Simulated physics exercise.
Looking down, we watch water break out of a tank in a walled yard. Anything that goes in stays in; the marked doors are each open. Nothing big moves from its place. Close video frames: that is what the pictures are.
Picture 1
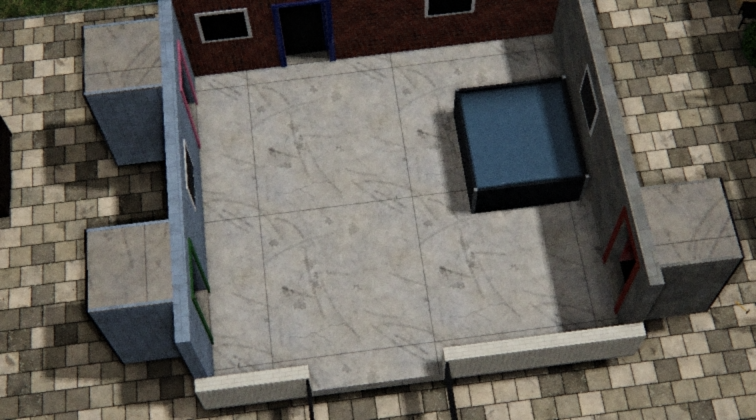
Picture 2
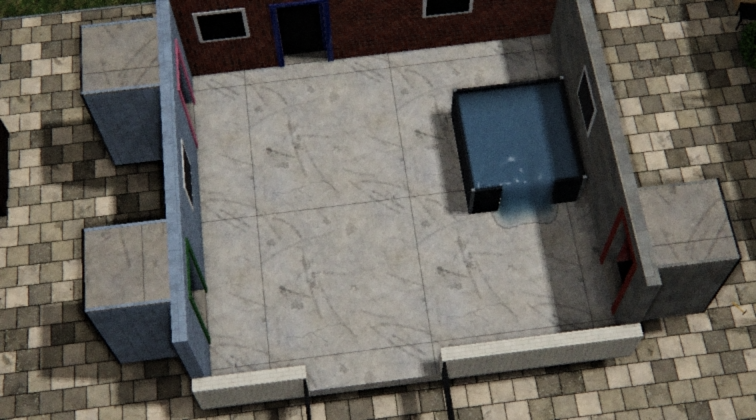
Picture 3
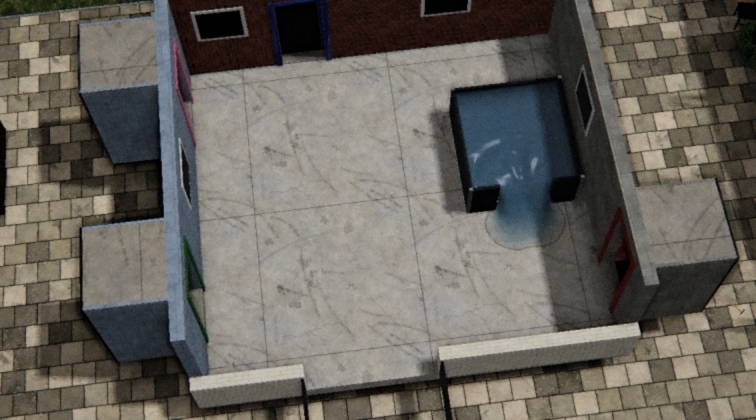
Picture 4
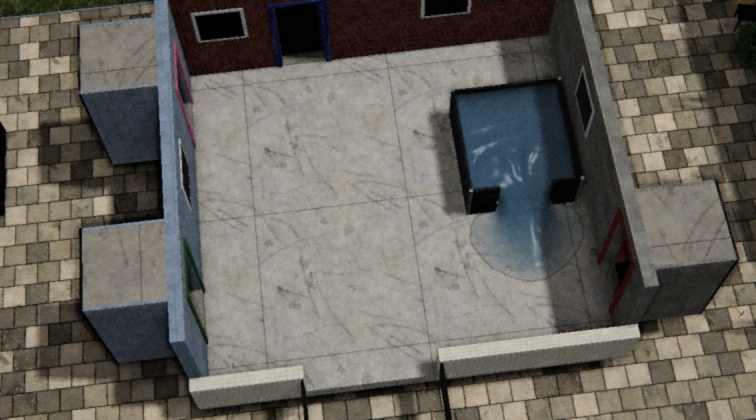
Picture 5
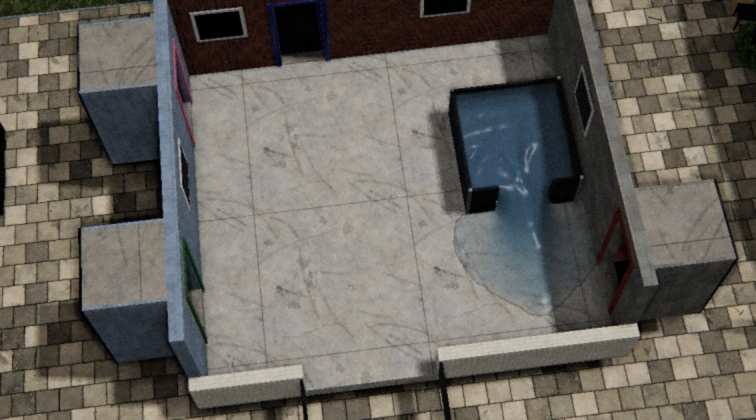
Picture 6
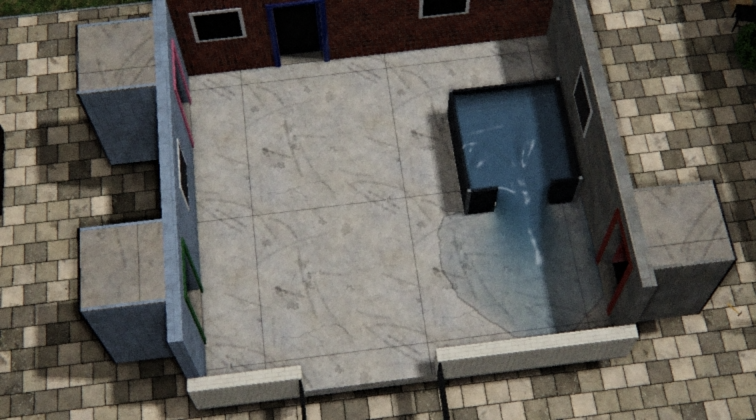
In a walled yard, water pours from a gap in a tank and spreads over the floor.
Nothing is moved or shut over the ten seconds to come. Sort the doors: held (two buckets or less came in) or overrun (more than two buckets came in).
Sorted: Pink door held, blue door held, red door overrun, green door held.
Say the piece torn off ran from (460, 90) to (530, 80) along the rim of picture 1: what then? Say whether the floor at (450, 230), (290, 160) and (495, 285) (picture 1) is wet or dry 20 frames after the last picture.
Point by point: Untouched, swamped and untouched.
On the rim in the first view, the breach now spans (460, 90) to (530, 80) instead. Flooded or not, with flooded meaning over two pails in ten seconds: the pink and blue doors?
I'd say the pink door crosses the line and the blue door crosses the line.
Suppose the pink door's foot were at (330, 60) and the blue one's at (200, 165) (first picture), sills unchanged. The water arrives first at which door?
I'd say the one in red is reached first.
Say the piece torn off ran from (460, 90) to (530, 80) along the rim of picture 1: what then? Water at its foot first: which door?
That would be the blue-painted one.
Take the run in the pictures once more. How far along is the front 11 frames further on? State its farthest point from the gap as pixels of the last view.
Close to (307, 378).
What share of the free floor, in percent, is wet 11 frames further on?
It comes to 25 per cent.
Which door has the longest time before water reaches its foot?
That would be the door marked blue.
A moment on, water covers 20 % of the floor; the pink door not reached, the blue door not reached, the red door wet at the sill, nothing in, the green door not reached.
Next, water covers 25 % of the floor; the pink door not reached, the blue door not reached, the red door under two buckets in, the green door not reached.
Then, water covers 40 % of the floor; the pink door not reached, the blue door not reached, the red door over two buckets in, the green door not reached.
Later, water covers 55 % of the floor; the pink door wet at the sill, nothing in, the blue door not reached, the red door far over two buckets in, the green door wet at the sill, nothing in.
In the end, water covers 80 % of the floor; the pink door wet at the sill, nothing in, the blue door under two buckets in, the red door far over two buckets in, the green door wet at the sill, nothing in.
